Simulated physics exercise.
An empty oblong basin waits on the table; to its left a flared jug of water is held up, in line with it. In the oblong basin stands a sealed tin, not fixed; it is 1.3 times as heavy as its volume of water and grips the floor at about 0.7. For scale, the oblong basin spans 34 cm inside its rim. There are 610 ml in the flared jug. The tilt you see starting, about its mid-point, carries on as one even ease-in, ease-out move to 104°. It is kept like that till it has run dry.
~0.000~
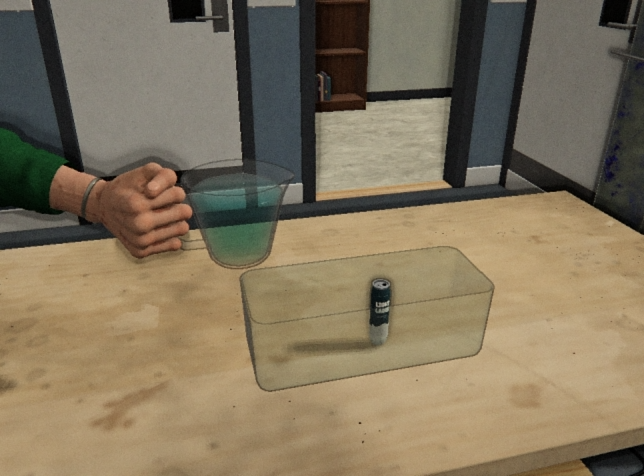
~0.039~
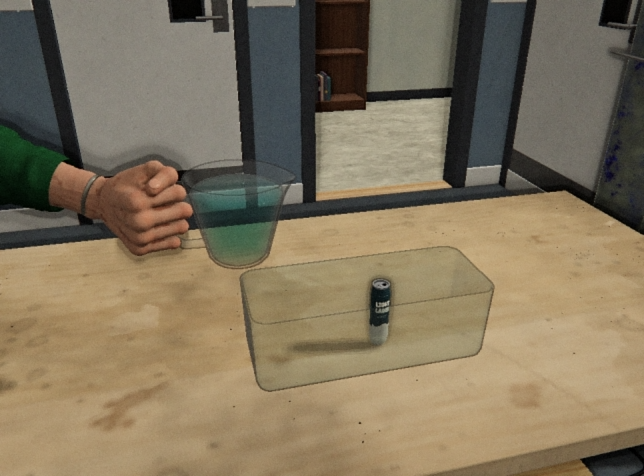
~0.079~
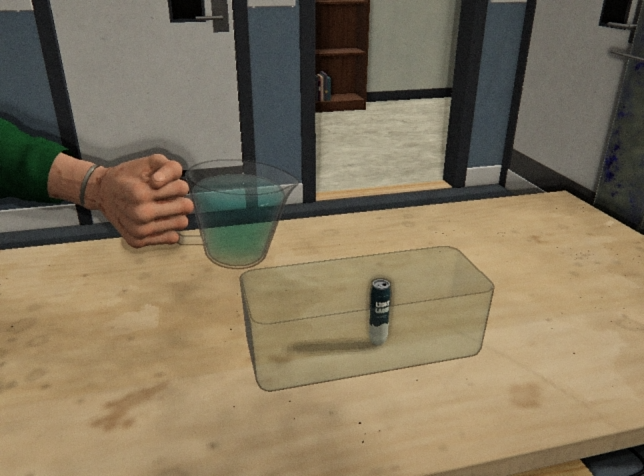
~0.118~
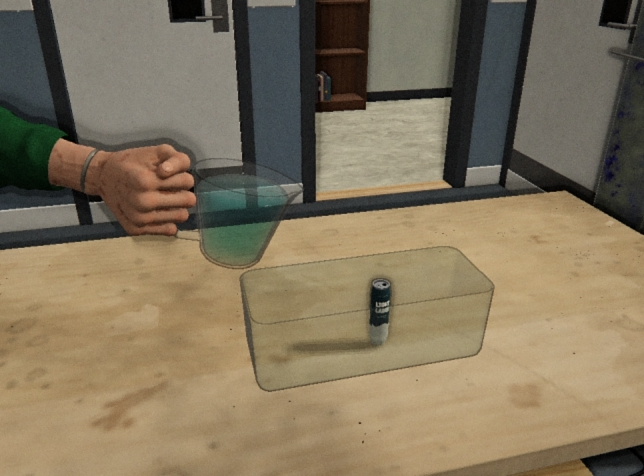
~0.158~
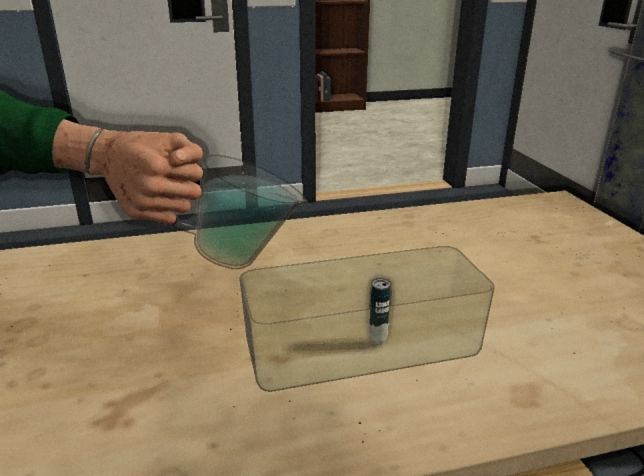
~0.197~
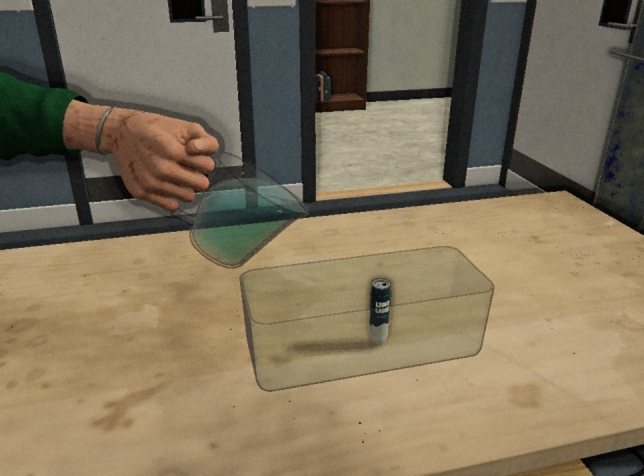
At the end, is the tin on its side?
It stays up.
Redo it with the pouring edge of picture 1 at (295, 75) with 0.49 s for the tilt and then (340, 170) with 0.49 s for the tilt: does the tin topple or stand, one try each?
First it falls; then it goes over.
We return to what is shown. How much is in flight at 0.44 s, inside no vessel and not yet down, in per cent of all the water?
About 24 per cent.
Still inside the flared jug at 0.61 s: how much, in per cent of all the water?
Some 4 per cent.
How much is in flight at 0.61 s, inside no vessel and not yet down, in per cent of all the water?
Near 7 in a hundred.
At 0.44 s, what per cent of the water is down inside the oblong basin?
About 44 per cent.
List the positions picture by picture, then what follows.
In the first frame, it leans 0°; its right rim is at (295, 173); the water meets the walls at (189, 192) and (282, 183); the oblong basin's rim runs from (245, 298) to (475, 267); the tin's top is at (381, 287).
In the second frame, it leans 2°; its right rim is at (296, 174); the water meets the walls at (189, 191) and (283, 184).
In the third frame, it leans 7°; its right rim is at (299, 179); the water meets the walls at (192, 188) and (284, 186).
In the fourth frame, it leans 14°; its right rim is at (303, 187); the water meets the walls at (196, 186) and (288, 189).
In the fifth frame, it leans 25°; its right rim is at (307, 198); the water meets the walls at (202, 189) and (296, 194).
In the sixth frame, it leans 36°; its right rim is at (308, 211); the water meets the walls at (202, 201) and (298, 202); 1 per cent is over the edge.
Then, 0.44 s in, the tilt is 101° and 33 per cent is still to pour; the tin stands where it began.
Then, 0.61 s in, the tilt is 104° and 4 per cent is still to pour; the tin stands where it began.
Then, 0.79 s in, the tilt is 104° and 0 per cent is still to pour; the tin stands where it began.
Then, 0.99 s in, the tilt is 104° and 0 per cent is still to pour; the tin stands where it began.
Finally, the tin stands where it began.
